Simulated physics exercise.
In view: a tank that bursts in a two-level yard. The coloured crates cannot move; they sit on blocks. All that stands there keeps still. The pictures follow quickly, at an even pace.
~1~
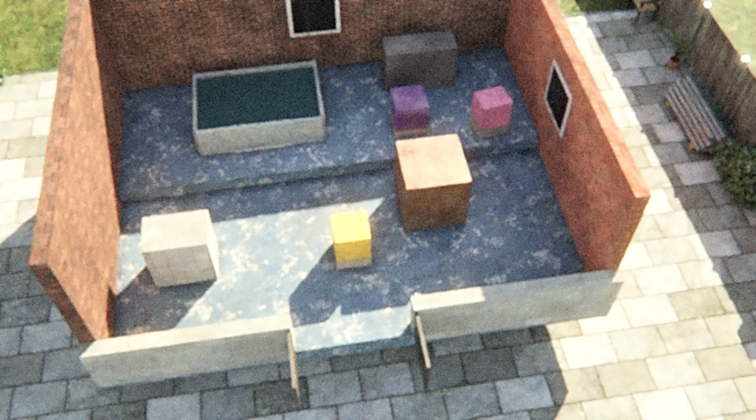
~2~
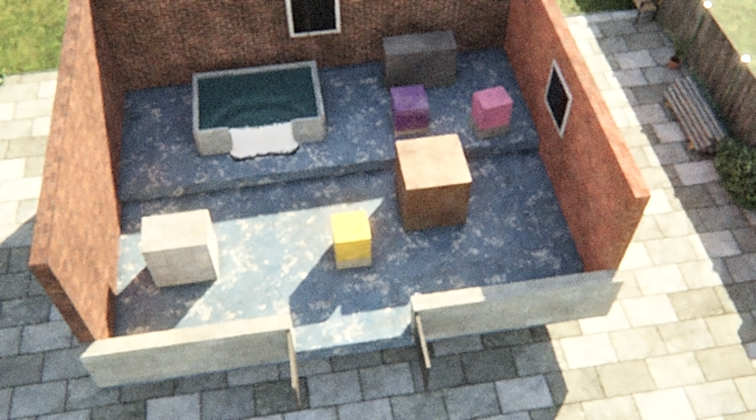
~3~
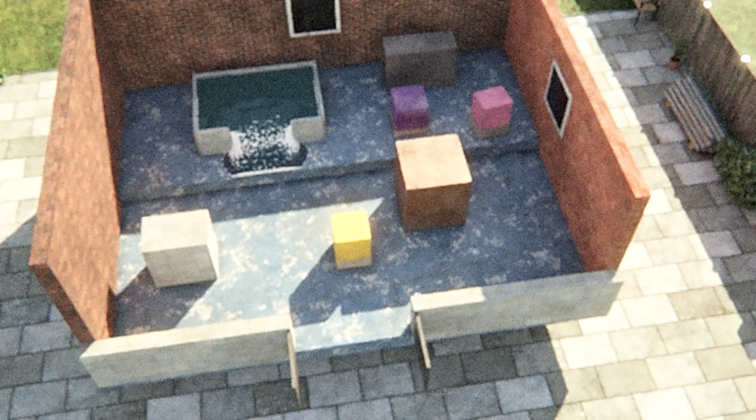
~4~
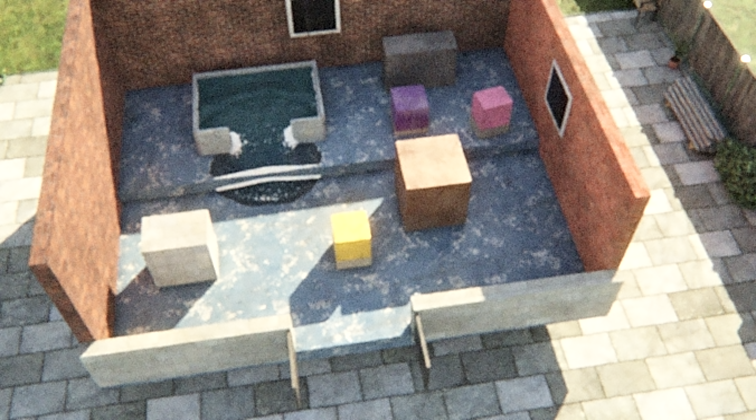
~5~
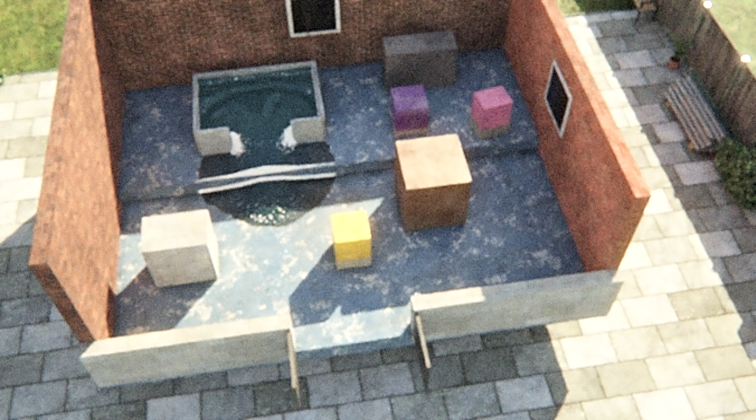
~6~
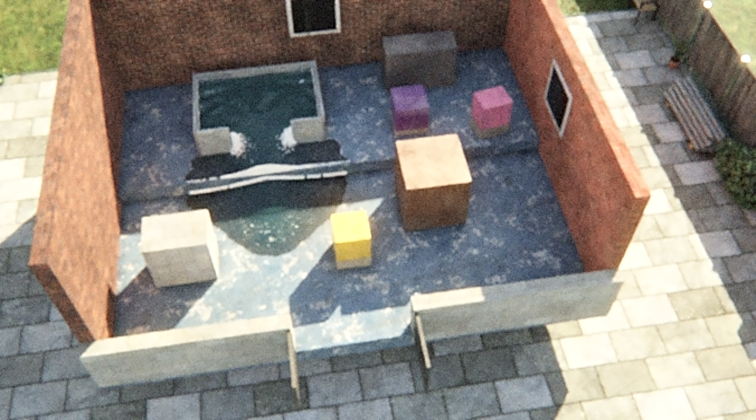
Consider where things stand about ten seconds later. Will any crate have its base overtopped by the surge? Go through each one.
Yellow crate: Dry, pink crate: Dry, purple crate: Dry.
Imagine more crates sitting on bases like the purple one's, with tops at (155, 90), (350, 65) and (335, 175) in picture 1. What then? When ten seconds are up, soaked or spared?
Respectively: Comes through fine, comes through fine and is reached.
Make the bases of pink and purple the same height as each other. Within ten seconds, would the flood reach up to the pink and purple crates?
Briefly, the pink crate is left untouched and the purple crate is left untouched.
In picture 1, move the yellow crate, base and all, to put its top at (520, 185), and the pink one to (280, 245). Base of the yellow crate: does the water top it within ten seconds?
As for the yellow one, it keeps clear.
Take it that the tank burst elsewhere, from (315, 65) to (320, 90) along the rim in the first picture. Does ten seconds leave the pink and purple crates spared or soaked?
In that case the pink crate is never flooded and the purple crate is flooded.
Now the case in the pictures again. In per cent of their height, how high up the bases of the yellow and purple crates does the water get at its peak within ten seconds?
Around 70 in a hundred for the first and 0 in a hundred for the second.
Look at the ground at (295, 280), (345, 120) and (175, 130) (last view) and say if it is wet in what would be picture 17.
Going through them in order, I'd call them drenched, clear and clear.
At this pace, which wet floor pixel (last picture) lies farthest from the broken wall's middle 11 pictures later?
Best guess: Near (124, 363).
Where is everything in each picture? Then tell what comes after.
In the first frame, the tank at (258, 99) is whole and still.
In the second frame, water pours out at (262, 140) and has run to (296, 147).
In the third frame, the front is at (293, 169), out from the gap at (263, 141).
In the fourth frame, the front is at (290, 199), out from the gap at (263, 141).
In the fifth frame, the front is at (282, 223), out from the gap at (262, 140).
In the sixth frame, the front is at (282, 251), out from the gap at (262, 140).
A moment on, water covers 25 % of the floor; the yellow crate water round its plinth, the pink crate not reached, the purple crate not reached.
Next, water covers 30 % of the floor; the yellow crate water round its plinth, the pink crate not reached, the purple crate not reached.
Then, water covers 40 % of the floor; the yellow crate water round its plinth, the pink crate not reached, the purple crate not reached.
Later, water covers 45 % of the floor; the yellow crate water round its plinth, the pink crate not reached, the purple crate not reached.
In the end, water covers 50 % of the floor; the yellow crate stayed above the water, the pink crate stayed above the water, the purple crate stayed above the water.
